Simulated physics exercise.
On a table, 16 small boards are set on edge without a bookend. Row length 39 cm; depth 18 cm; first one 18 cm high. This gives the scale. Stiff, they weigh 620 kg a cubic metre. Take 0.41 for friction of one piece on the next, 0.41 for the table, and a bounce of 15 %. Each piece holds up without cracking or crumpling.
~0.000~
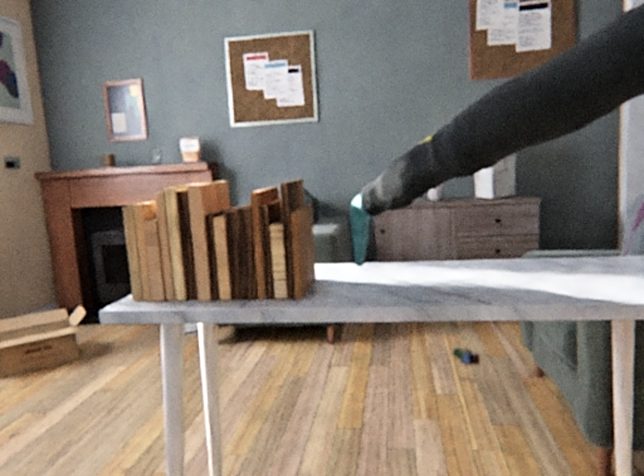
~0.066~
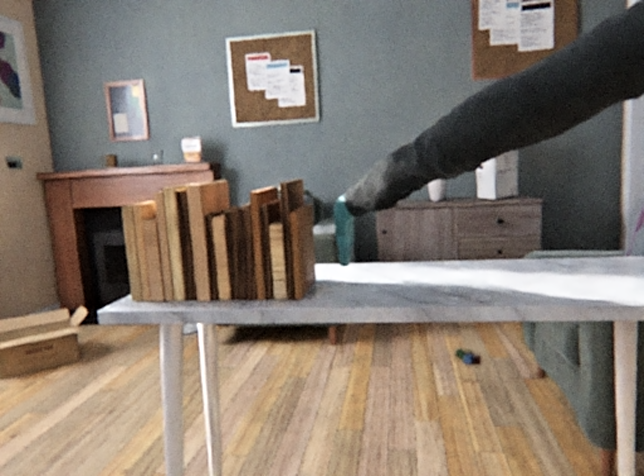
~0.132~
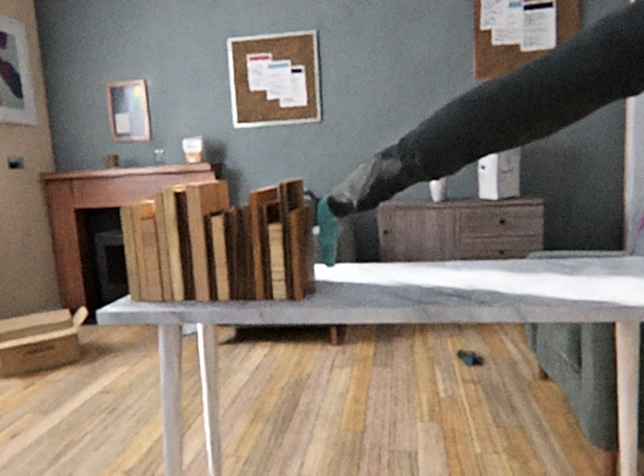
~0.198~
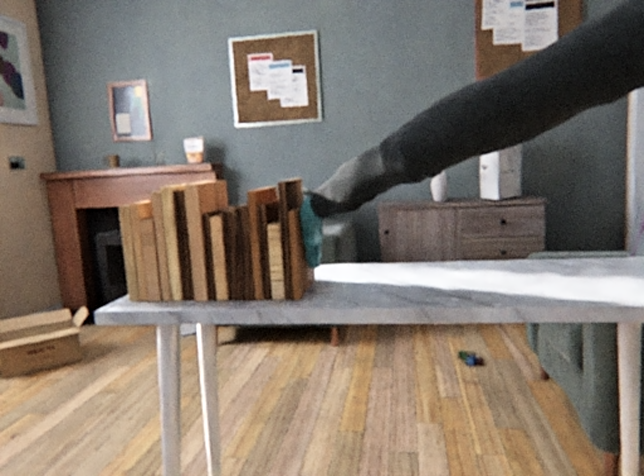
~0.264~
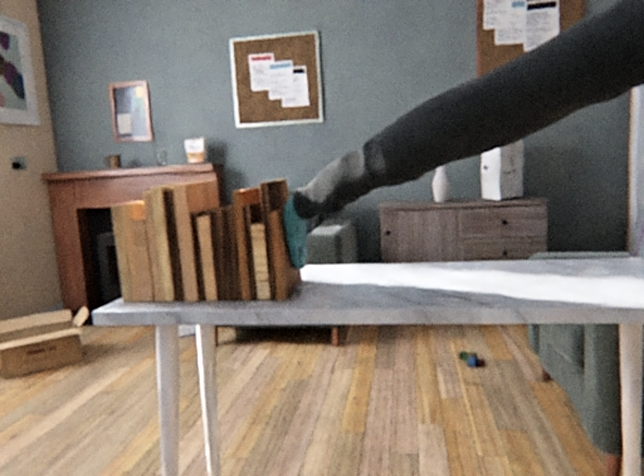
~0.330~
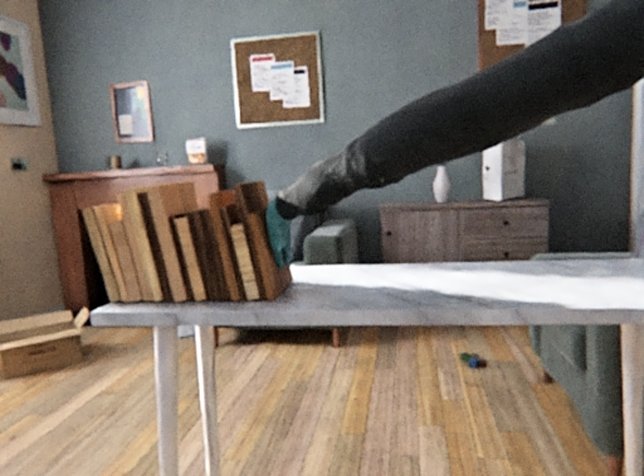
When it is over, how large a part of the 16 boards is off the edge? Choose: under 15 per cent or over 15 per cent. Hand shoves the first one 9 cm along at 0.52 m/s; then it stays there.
Result - upwards of 15 per cent off the edge.
After 0.39 s, none of the 16 boards off the edge, 16 disturbed.
After 0.54 s, 1 of the 16 boards off the edge.
After 0.74 s, 4 of the 16 boards off the edge.
After 0.98 s, 5 of the 16 boards off the edge.
In the end (1.5 s), 5 of the 16 boards off the edge. That is 31 per cent.
